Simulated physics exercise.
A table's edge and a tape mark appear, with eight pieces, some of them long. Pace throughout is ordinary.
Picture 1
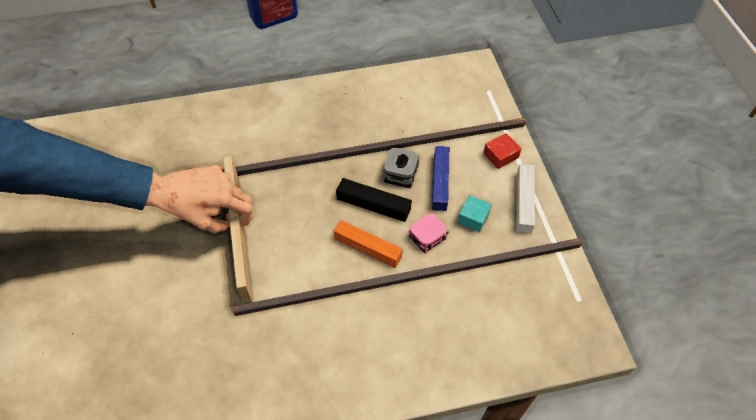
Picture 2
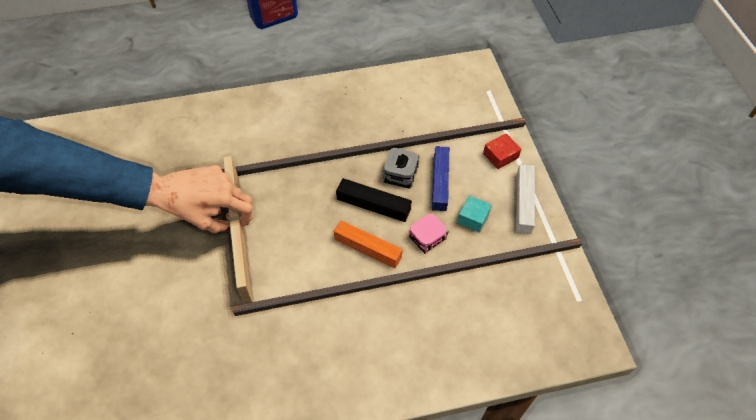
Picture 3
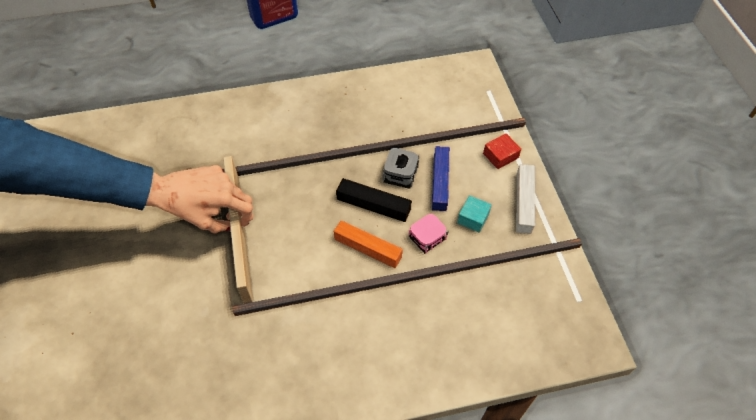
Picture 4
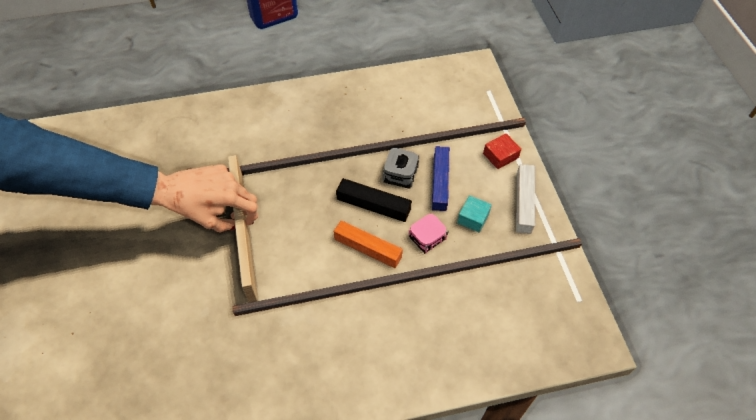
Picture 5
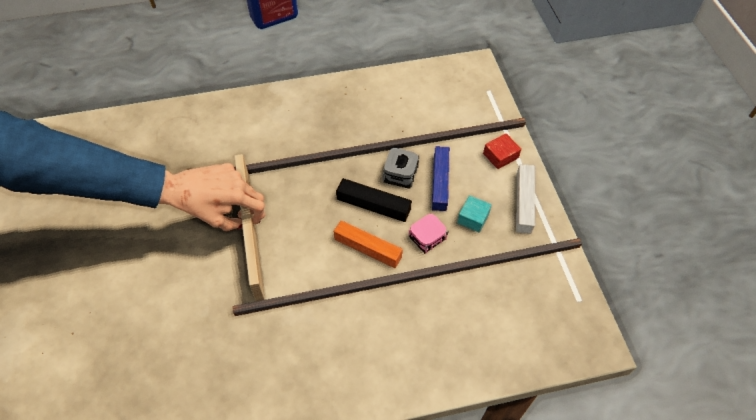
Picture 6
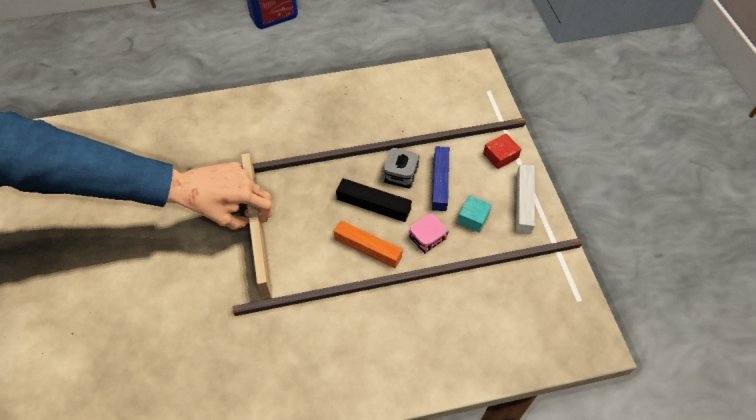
A hand in a blue sleeve grips a wooden board on a pale, mottled tabletop, seen from above at an angle, with grey floor beyond. Between two dark rails lie black and orange bars, a grey piece, a pink case, a blue bar, turquoise and red blocks, and a white bar near the tape at right. The hand, still at first, slides the board slightly rightward; the pieces and camera stay still.
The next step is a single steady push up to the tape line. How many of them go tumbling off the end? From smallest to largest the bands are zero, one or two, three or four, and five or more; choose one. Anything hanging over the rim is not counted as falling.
The right band is five or more.
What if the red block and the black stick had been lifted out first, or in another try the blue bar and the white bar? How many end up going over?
Count of fallen: 4 / 3.
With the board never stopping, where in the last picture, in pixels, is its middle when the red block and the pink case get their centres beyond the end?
The middle would be close to (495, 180) and then close to (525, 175).
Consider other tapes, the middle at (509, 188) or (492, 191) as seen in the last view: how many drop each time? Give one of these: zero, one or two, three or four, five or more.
Falls: 3 or 4, then either one or two.
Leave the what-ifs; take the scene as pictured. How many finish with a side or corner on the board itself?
So the total is 2.
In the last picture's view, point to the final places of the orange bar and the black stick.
Close to (551, 212); the other close to (553, 179).
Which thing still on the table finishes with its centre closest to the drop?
That would be the black stick.
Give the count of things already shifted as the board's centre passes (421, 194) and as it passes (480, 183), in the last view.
The first number is 6, the next one 8.
Soon after, none off yet; white bar at rest near (525, 198); red block at rest near (502, 151); turquoise block at rest near (474, 214).
At rest, the number that fall off is five or more; fallen, pink case, blue bar, turquoise block, red block and white bar.
